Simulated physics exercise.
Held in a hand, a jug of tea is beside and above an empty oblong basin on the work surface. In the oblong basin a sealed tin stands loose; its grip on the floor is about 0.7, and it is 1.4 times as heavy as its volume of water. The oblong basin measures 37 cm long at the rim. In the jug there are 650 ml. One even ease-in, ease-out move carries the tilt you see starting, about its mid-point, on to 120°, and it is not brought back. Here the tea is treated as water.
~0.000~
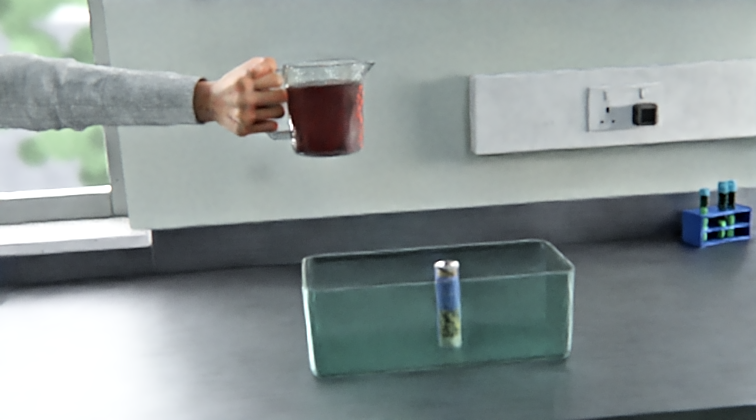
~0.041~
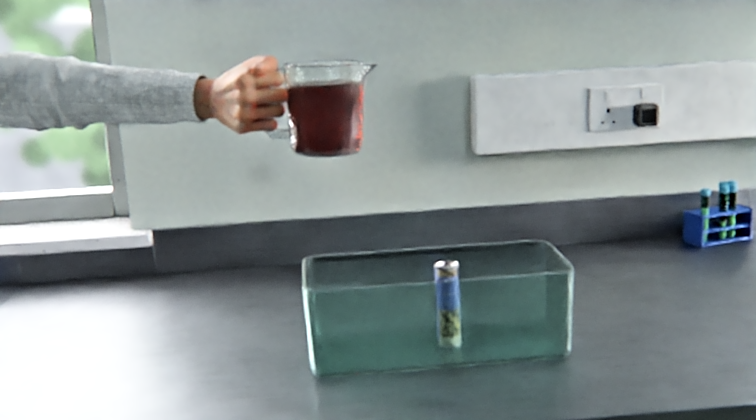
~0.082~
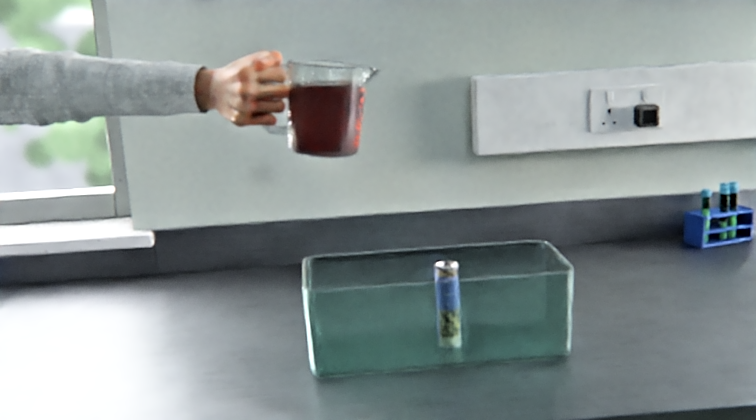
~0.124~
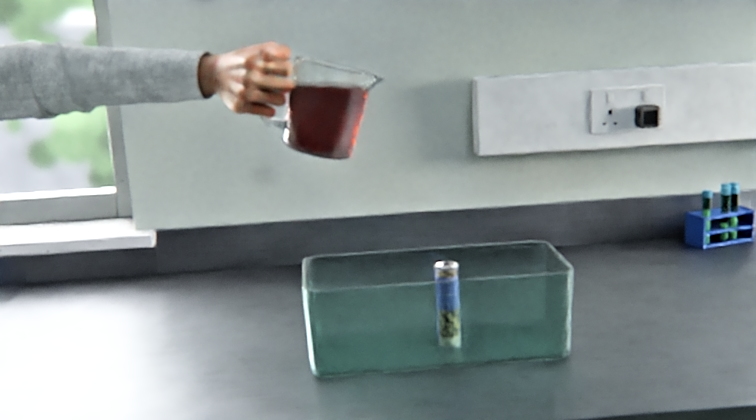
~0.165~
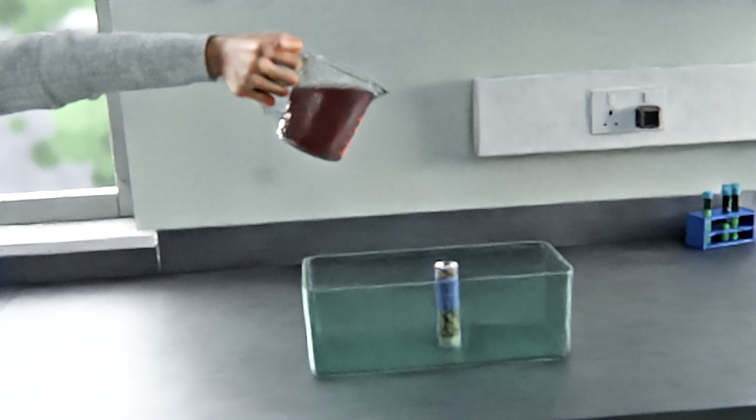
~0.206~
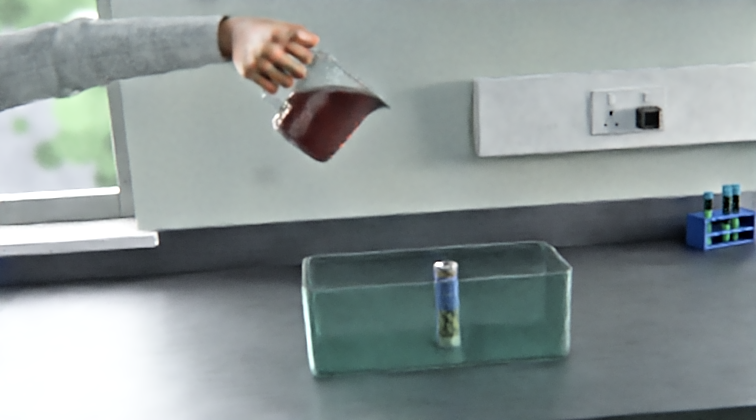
In the video, a hand holds a glass jug of reddish-brown tea above a clear oblong basin with a small tin standing in it, then tilts the jug steadily to the right, its spout lowering while the tea stays inside.
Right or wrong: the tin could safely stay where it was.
Wrong, it goes over.
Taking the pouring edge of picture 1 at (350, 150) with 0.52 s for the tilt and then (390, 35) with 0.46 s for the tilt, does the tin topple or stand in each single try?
First it stays on its base; then it tips over.
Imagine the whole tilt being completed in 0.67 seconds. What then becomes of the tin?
Result: Tin tipped over.
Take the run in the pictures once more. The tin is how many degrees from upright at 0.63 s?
Near 5 degrees.
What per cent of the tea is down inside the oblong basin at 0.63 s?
Some 76 percent of the total.
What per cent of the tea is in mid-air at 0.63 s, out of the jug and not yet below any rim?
I'd put it at about 20 per cent of the liquid.
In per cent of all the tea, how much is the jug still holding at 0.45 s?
I'd estimate some 42 % remains.
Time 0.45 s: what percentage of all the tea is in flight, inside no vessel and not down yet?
Some 48 % is the figure.
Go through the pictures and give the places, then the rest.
It leans 0°; its right rim is at (376, 62); the tea meets the walls at (287, 86) and (360, 82); the oblong basin's rim runs from (303, 275) to (561, 256); the tin's top is at (447, 268), in the first picture.
It leans 2°; its right rim is at (377, 64); the tea meets the walls at (288, 86) and (361, 82), in the second picture.
It leans 7°; its right rim is at (381, 69); the tea meets the walls at (290, 85) and (363, 84), in the third picture.
It leans 16°; its right rim is at (386, 79); the tea meets the walls at (292, 87) and (368, 86), in the fourth picture.
It leans 27°; its right rim is at (390, 92); the tea meets the walls at (291, 97) and (374, 90), in the fifth picture.
It leans 41°; its right rim is at (391, 107); the tea meets the walls at (283, 104) and (382, 96), in the sixth picture.
By 0.45 s the tilt is 115° and 43 per cent is still to pour; the tin stands where it began.
By 0.63 s the tilt is 120° and 4 per cent is still to pour; the tin stands 1 cm from where it began.
By 0.82 s the tilt is 120° and 0 per cent is still to pour; the tin leans 34°.
By 1.02 s the tilt is 120° and 0 per cent is still to pour; the tin lies on its side.
At rest the tin lies on its side.
